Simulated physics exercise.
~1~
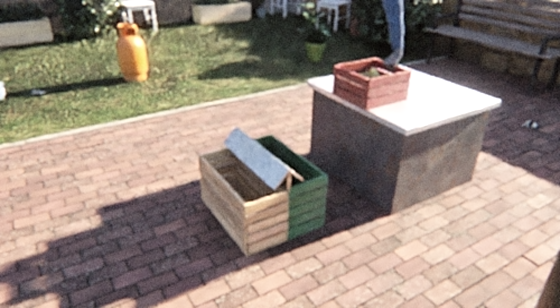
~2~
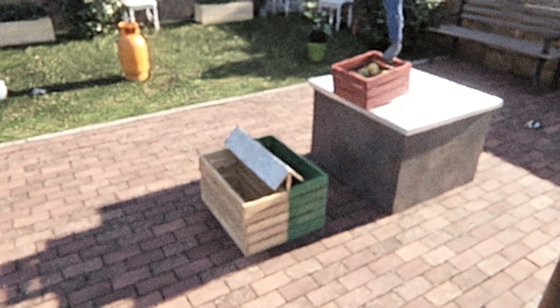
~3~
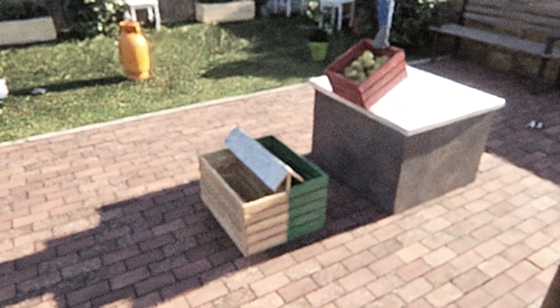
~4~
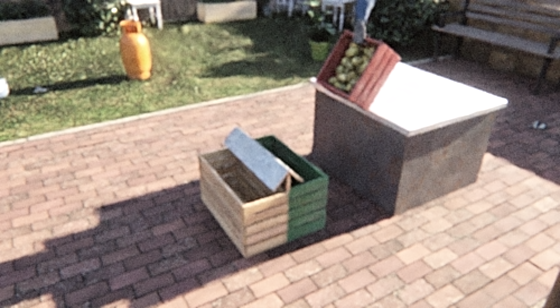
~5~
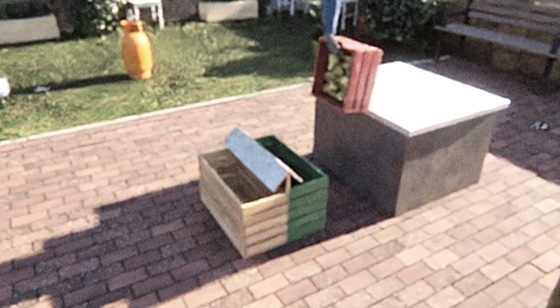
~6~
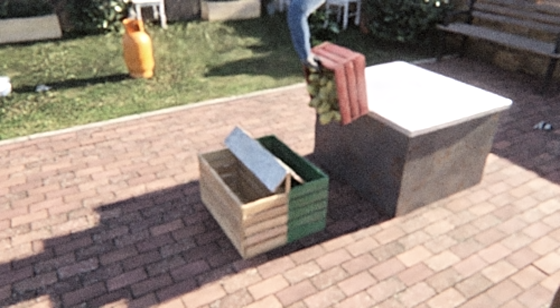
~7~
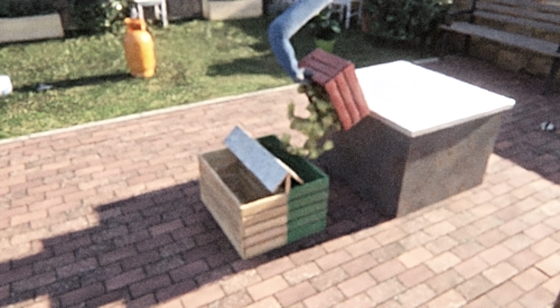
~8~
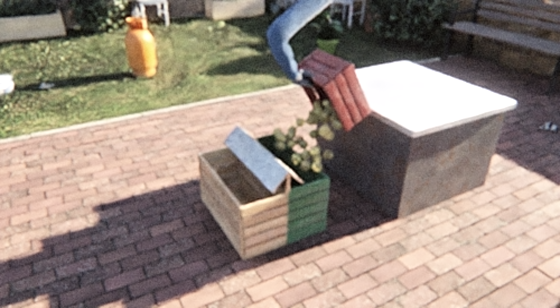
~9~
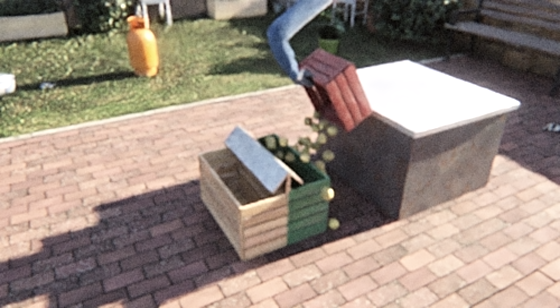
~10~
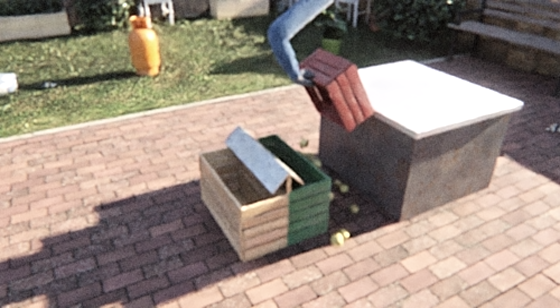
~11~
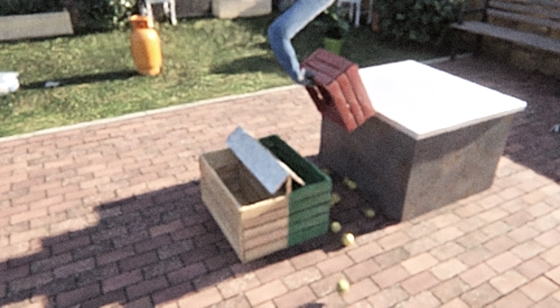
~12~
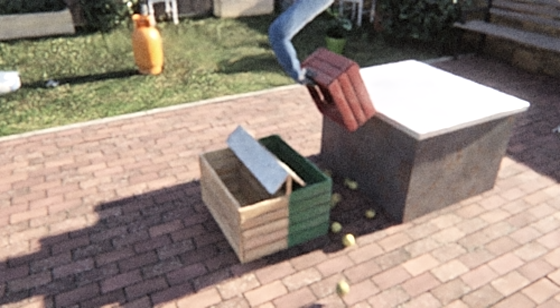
Red crate tipping off a pale bench top, spilling yellow apples over a green trough, several ending scattered on the brick paving.
